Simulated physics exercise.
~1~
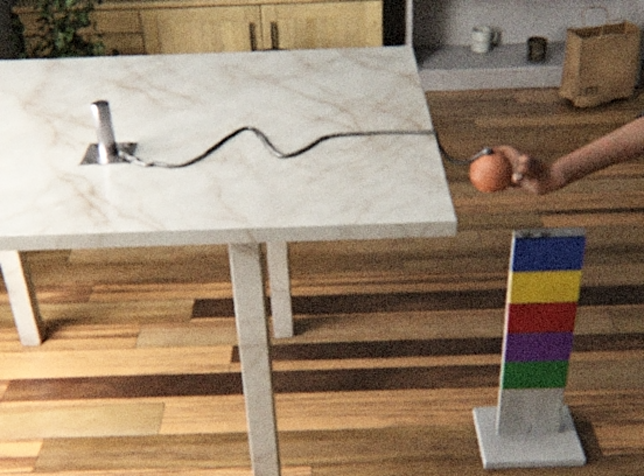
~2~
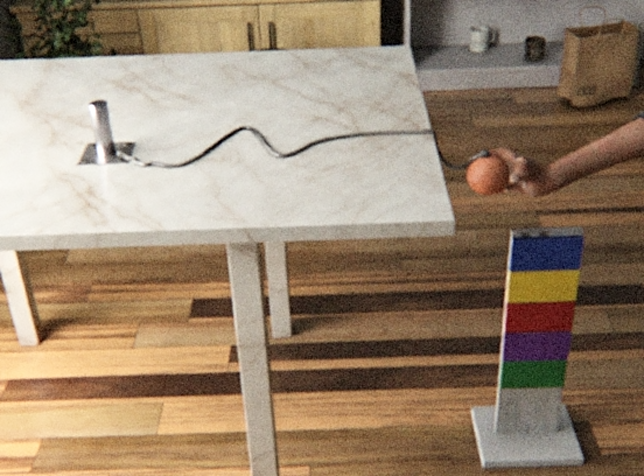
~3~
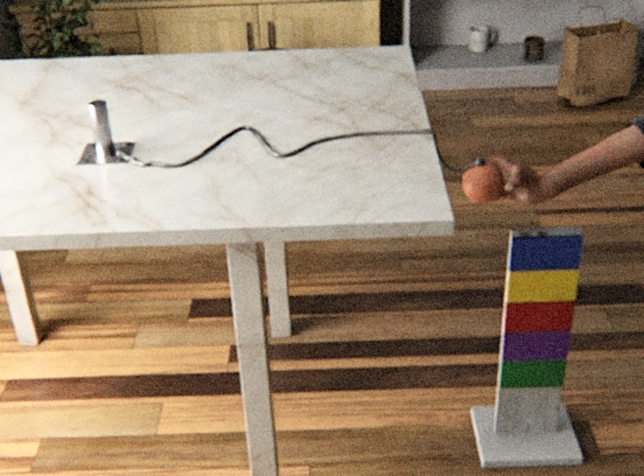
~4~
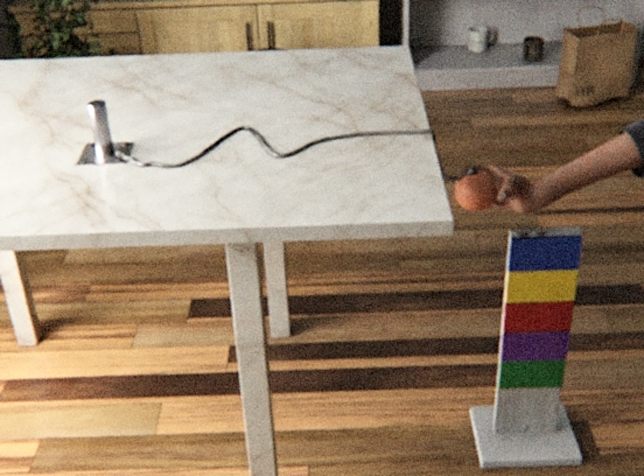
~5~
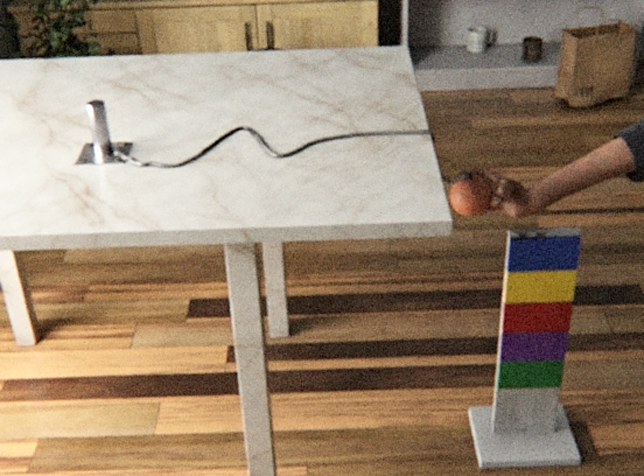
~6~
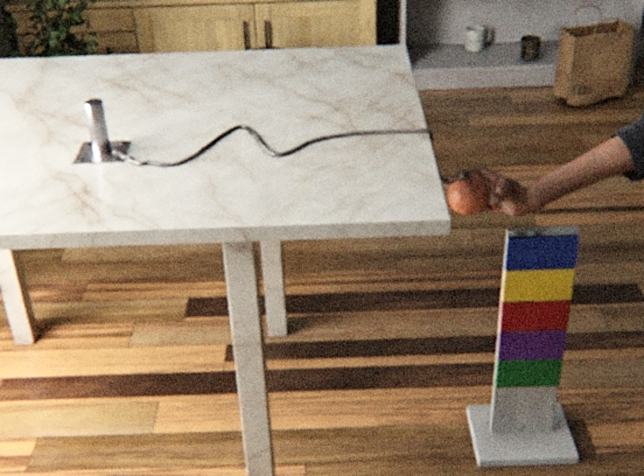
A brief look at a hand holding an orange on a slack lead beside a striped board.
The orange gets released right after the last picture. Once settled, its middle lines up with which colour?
It lines up with the red band.
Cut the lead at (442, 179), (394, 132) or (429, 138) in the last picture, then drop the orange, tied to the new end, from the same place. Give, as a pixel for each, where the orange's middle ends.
One spot per try: (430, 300), (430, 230), and (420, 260).
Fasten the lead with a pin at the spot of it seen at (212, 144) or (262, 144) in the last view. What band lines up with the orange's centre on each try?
Taking the two tries in turn, you'd get yellow and then blue.
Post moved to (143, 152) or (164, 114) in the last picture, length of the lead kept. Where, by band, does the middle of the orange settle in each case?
For the first try, purple; for the second, purple.
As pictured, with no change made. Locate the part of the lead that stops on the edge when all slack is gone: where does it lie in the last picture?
Look close to (318, 140) - that's the one.
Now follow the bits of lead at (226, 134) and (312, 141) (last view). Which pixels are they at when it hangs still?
End points: Roughly (278, 142); roughly (426, 135).
Soon after, orange near (441, 304); level with red.
Then, orange near (413, 310); level with red.
Further on, orange near (429, 317); level with red.
At rest, orange near (428, 316); level with red. The lead holds its middle at red.
